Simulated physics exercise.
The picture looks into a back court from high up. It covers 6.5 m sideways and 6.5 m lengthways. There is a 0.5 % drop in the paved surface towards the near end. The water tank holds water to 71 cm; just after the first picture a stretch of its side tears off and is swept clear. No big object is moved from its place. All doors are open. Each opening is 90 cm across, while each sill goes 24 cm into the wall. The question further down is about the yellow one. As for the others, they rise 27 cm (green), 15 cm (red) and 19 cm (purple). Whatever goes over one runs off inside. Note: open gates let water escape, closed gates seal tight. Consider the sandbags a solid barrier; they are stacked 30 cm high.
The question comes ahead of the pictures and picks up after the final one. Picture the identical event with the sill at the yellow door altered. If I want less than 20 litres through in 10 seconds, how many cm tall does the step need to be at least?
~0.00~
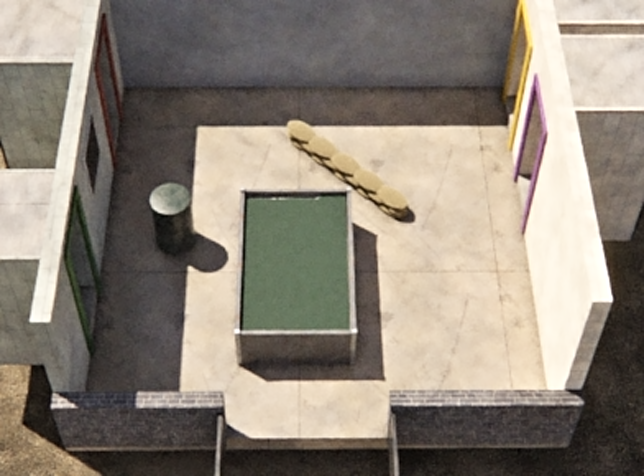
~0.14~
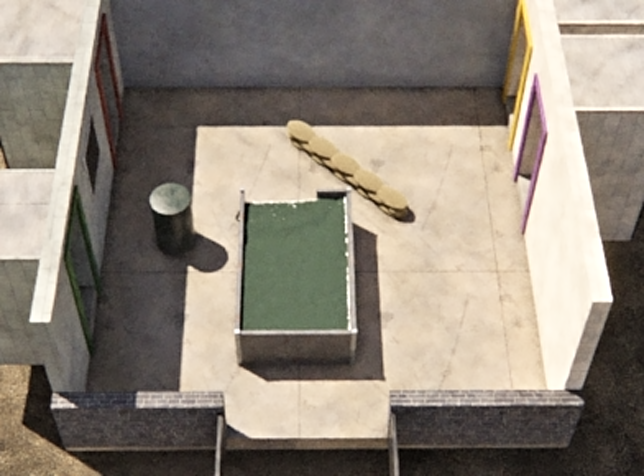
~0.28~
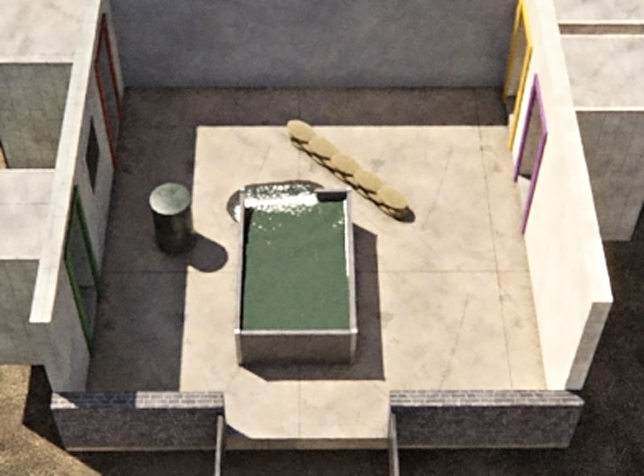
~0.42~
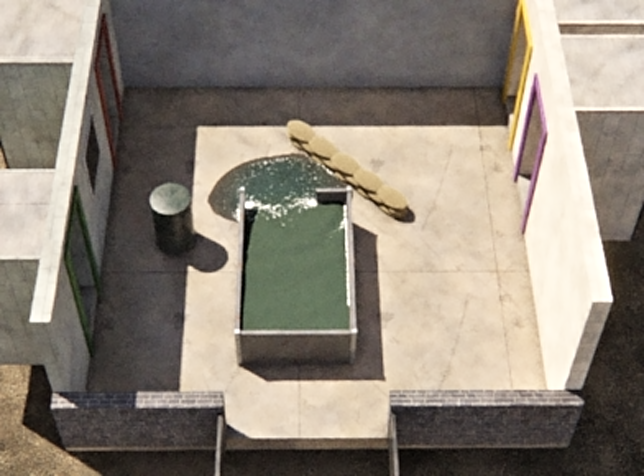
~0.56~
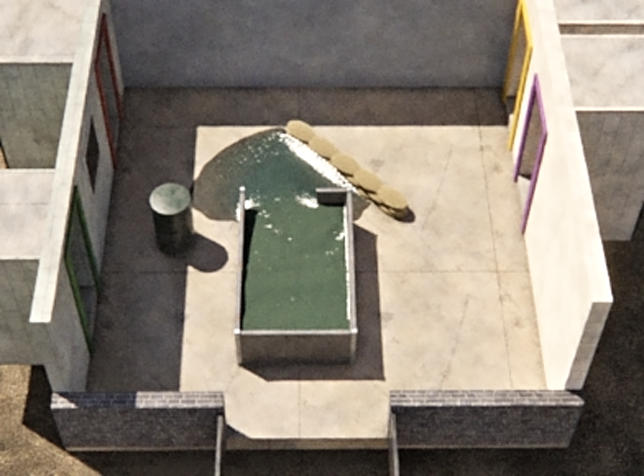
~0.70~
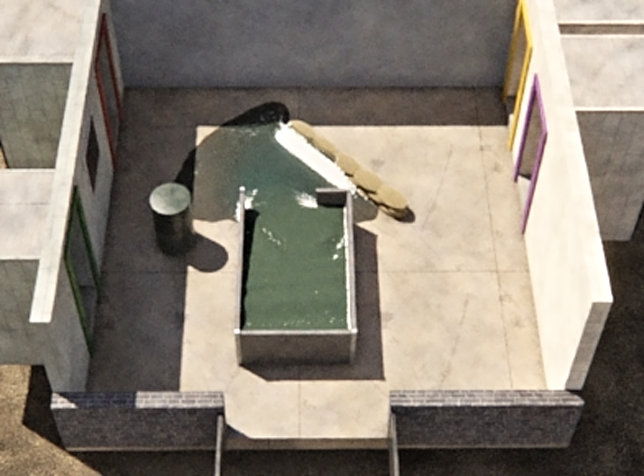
You would need about 6.5 cm.
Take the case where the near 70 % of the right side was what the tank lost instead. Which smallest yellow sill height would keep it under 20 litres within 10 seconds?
At least roughly 12.0 centimetres tall.
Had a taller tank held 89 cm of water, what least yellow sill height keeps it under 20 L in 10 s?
You'd need a step of close to 9.5 cm.
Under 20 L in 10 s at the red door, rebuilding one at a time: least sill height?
At red, about 21 cm.
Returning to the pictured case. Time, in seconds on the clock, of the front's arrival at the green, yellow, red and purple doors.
Green: 3.8 s; yellow: 3.8 s; red: 1.6 s; purple: 4.5 s.
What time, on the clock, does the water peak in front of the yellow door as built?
Peak: Close to 4.0 s.
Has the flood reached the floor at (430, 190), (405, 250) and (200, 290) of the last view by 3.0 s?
So the three spots come out spared, swamped, spared, in that order.
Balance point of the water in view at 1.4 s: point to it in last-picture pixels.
The water's centre is at about (281, 243).
After 1.4 s water covers 20 % of the floor, deepest (39 cm) near (304, 158); it has not reached the yellow door.
After 3.0 s water covers 40 % of the floor, deepest (41 cm) near (134, 103); it has not reached the yellow door.
After 10.0 s water covers 95 % of the floor, deepest (16 cm) near (542, 354); 6 cm at the yellow door, 0 litres in over its 20 cm sill.
At the yellow door as built, the water arrived by 3.8 s and peaked near 10 cm at 4.2 s.
With a sill of 5.5 cm, 33 litres would have come in within the 10 s; with 7.5 cm, 9 litres. So under 20 litres takes about 6.5 cm.
